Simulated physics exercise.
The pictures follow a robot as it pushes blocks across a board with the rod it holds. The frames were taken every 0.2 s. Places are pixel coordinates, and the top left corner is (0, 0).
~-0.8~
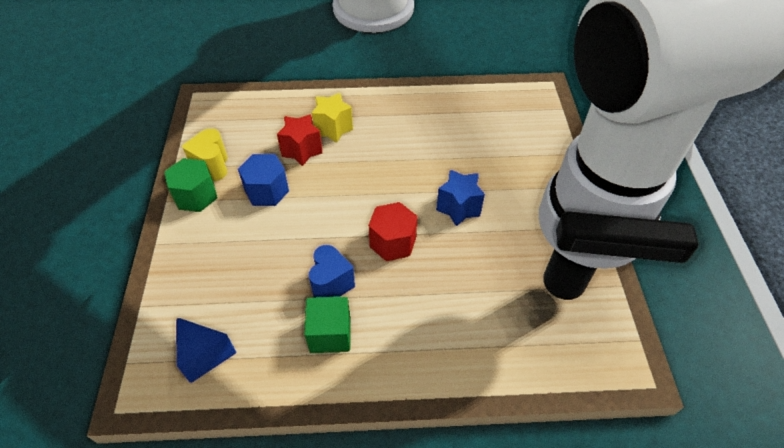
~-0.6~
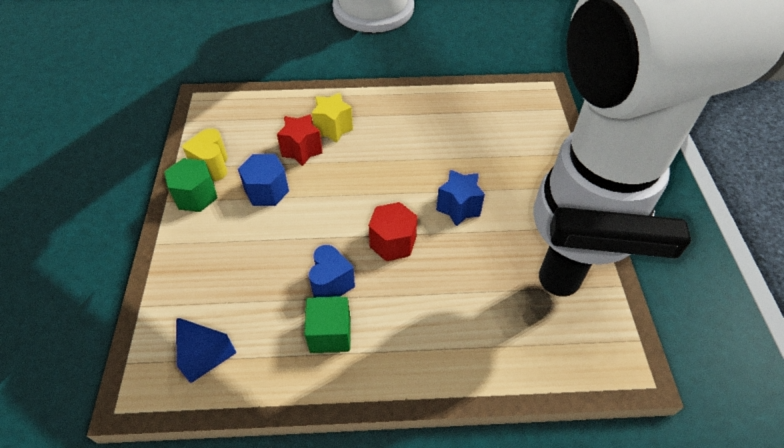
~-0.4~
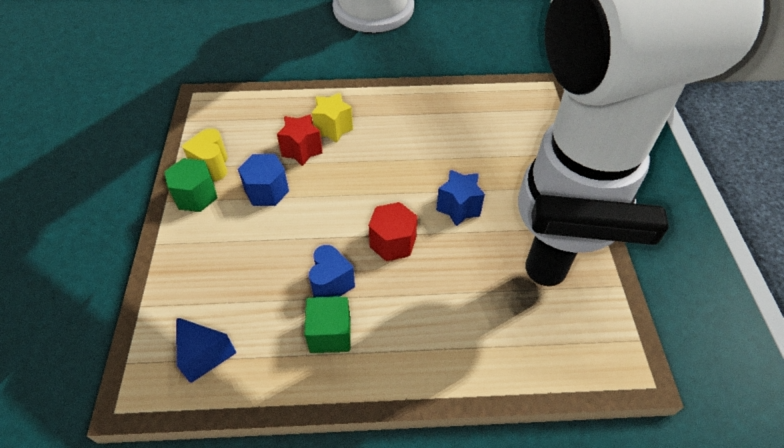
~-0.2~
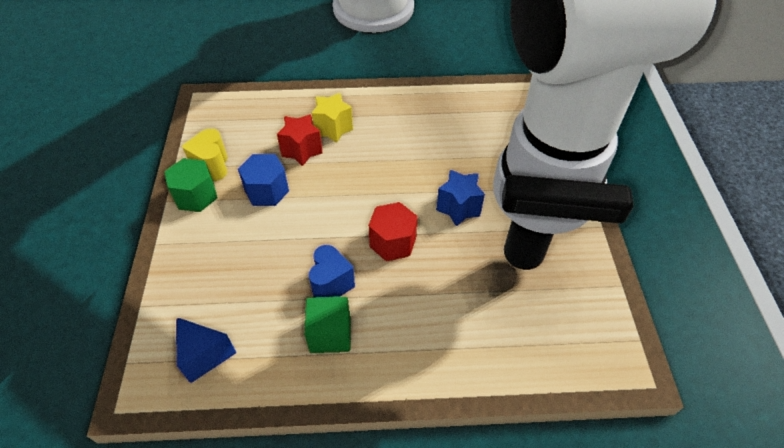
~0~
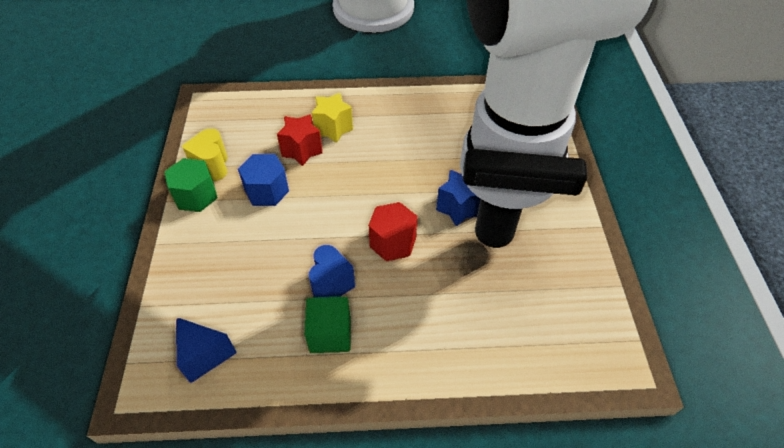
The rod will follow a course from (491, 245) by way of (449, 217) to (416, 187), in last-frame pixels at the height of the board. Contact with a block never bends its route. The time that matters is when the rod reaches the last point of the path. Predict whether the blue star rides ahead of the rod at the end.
My answer is that the blue star has slipped off.
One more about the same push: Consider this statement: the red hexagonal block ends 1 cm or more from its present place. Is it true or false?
False
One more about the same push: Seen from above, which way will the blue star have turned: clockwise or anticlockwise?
Verdict: Clockwise.
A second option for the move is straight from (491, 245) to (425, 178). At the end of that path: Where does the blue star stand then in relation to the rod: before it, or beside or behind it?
Final position: Ahead.
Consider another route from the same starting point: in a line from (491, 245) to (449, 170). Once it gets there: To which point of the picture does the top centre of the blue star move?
For the centre of its top, I'd go with (421, 137).
On the path given first. One third of the way, rod at (463, 213); blue star at (455, 177), turned 15° clockwise.
Two thirds of the way, rod at (438, 194); blue star at (442, 159), turned 35° clockwise.
At the end, rod at (416, 175); red hexagonal block unmoved; blue star at (436, 145), turned 60° clockwise.
